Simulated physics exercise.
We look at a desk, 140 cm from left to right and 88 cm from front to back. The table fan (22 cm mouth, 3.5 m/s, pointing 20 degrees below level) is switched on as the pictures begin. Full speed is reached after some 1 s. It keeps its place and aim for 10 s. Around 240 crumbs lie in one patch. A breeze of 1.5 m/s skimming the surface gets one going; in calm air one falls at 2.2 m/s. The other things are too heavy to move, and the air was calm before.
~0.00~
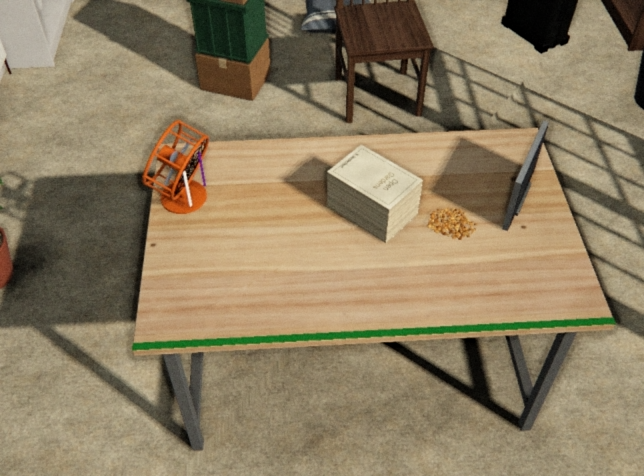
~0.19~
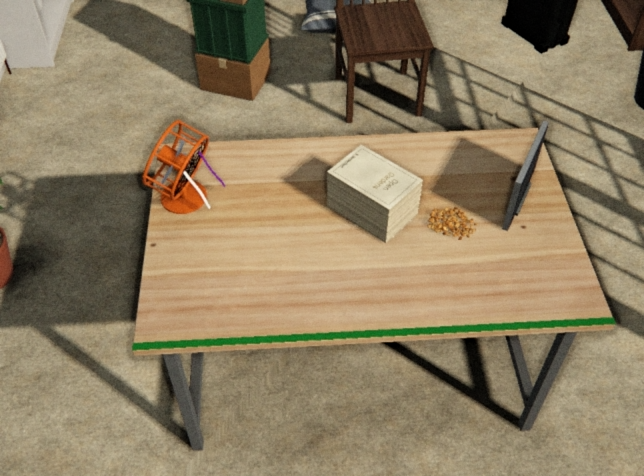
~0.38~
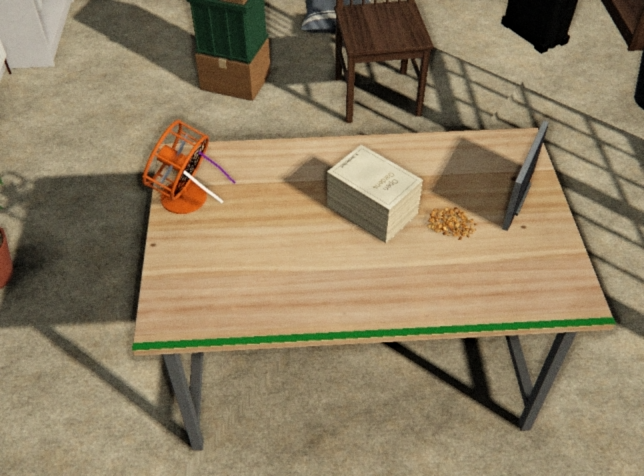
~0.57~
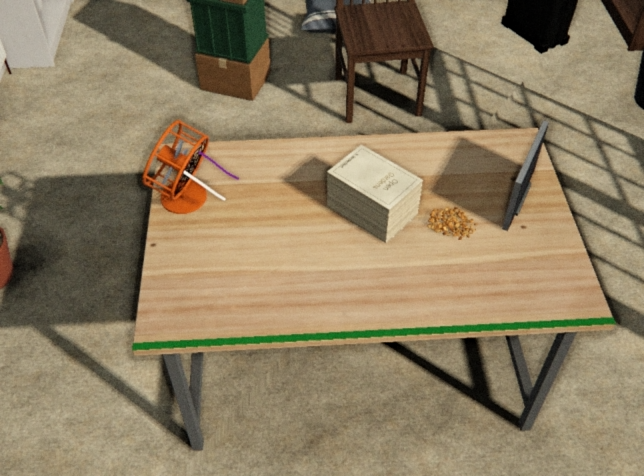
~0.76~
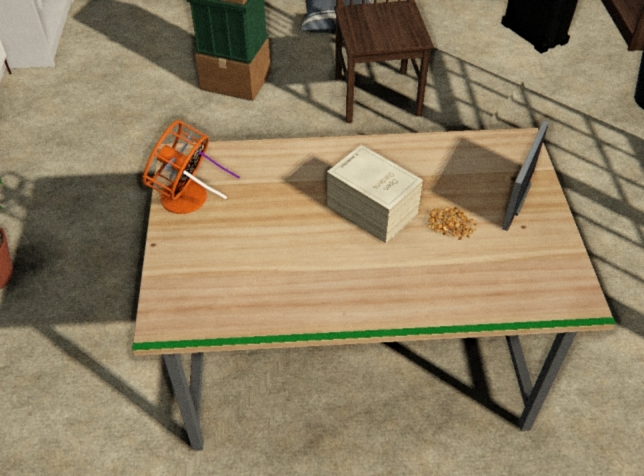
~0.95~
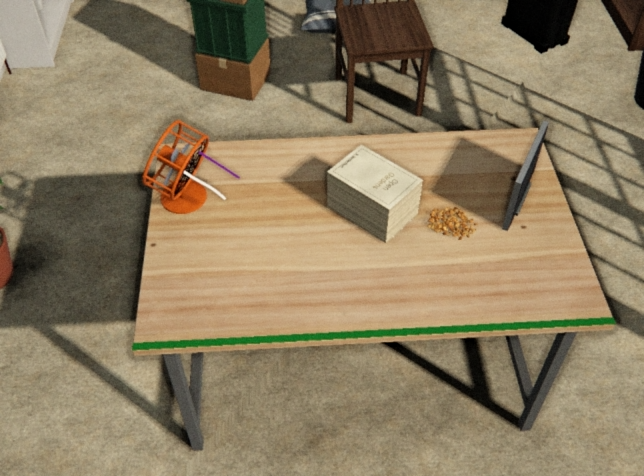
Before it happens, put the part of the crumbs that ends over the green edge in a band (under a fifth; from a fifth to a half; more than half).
The share over the green edge is not even a fifth.
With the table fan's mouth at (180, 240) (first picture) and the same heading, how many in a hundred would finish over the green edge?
In that case some 0 per cent.
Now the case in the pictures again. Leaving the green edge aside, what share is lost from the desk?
Near 0 %.
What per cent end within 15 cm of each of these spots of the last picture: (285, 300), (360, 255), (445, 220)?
In turn about 0 %, 0 %, 100 %.
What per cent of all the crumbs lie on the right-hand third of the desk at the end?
Some 90 per cent.
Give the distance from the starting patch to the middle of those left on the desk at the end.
About 0 cm.
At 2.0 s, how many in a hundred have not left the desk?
Some 100 per cent.
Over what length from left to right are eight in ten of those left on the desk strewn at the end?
Roughly 10 cm.
After 2.0 s the count stands so, 0 % are over the green edge; the middle of those still in play is near (451, 223).
After 3.2 s the count stands so, 0 % are over the green edge; the middle of those still in play is near (451, 223).
After 5.5 s the count stands so, 0 % are over the green edge; the middle of those still in play is near (451, 223).
After 10.0 s, at the end, 0 % are over the green edge; the middle of those still in play is near (451, 223).
